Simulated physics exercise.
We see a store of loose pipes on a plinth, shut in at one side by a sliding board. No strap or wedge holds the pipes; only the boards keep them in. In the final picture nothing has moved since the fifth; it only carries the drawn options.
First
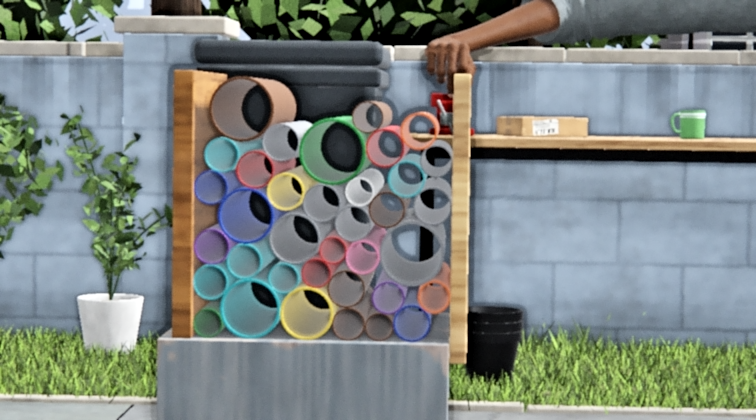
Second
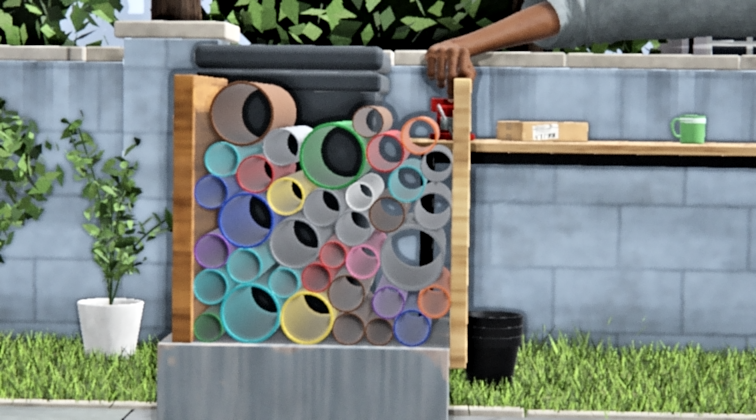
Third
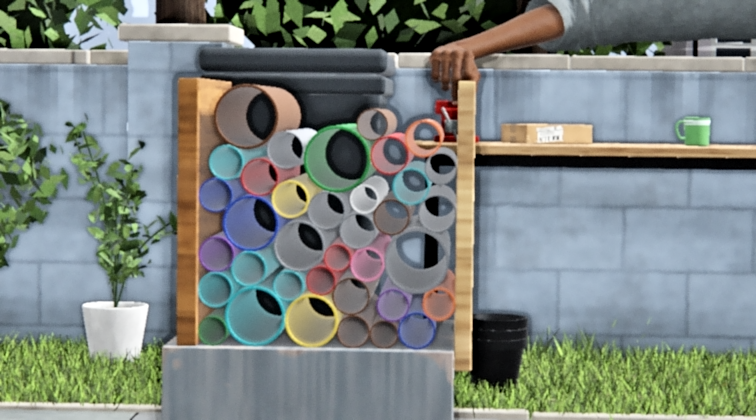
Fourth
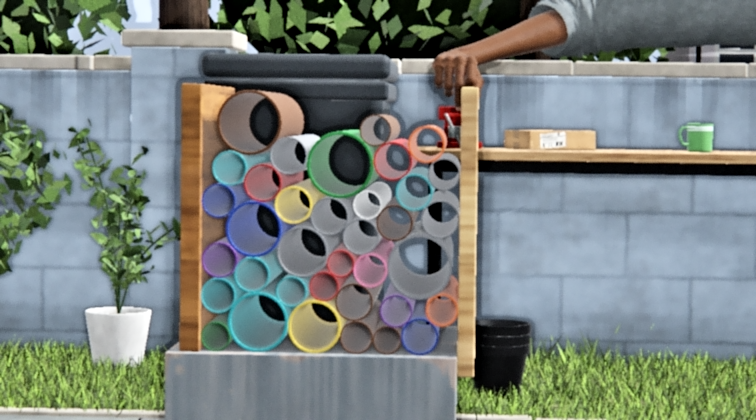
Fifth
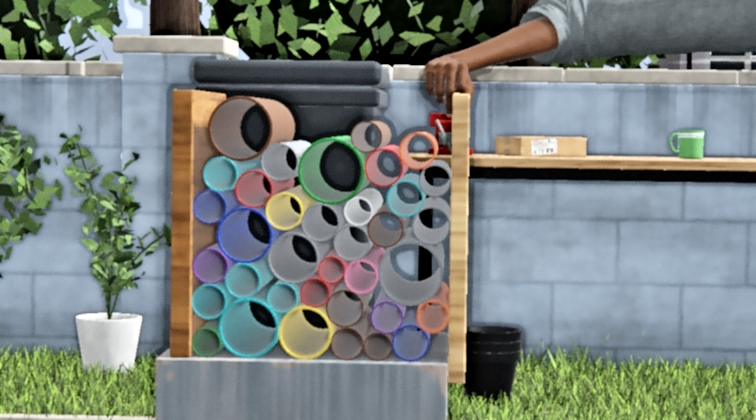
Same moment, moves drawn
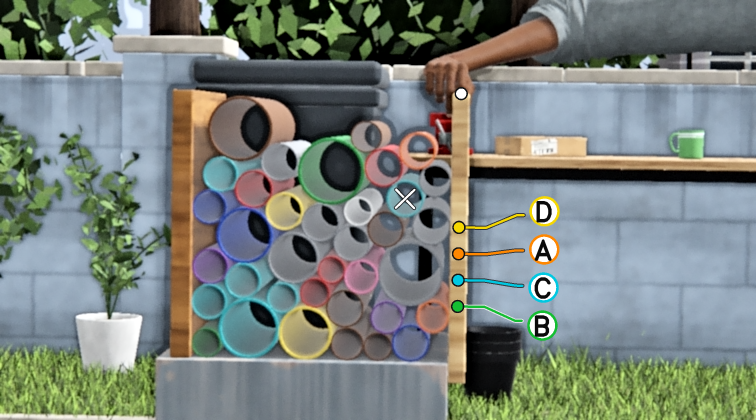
In a walled garden, a hand resting on the right board beside stacked colourful pipes, the view shifting slightly, nothing else moving.
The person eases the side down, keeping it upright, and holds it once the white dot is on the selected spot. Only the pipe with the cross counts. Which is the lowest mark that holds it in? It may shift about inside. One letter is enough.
Lower it to D and no more.
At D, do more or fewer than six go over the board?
Fewer than six.
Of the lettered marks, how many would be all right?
The number is one.
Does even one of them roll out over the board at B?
Yes, at B.
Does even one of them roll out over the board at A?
Yes, at A.
On the copy, A at (458, 253); B at (458, 306); C at (458, 280); D at (459, 227); the cross at (405, 199); the white dot at (461, 94).
On D. First, top of the board (452, 155).
Then, top of the board (451, 224).
Finally, top of the board (451, 227), two out over the board, the crossed one still inside.
By contrast, A lets the crossed one out; B lets the crossed one out; C lets the crossed one out.
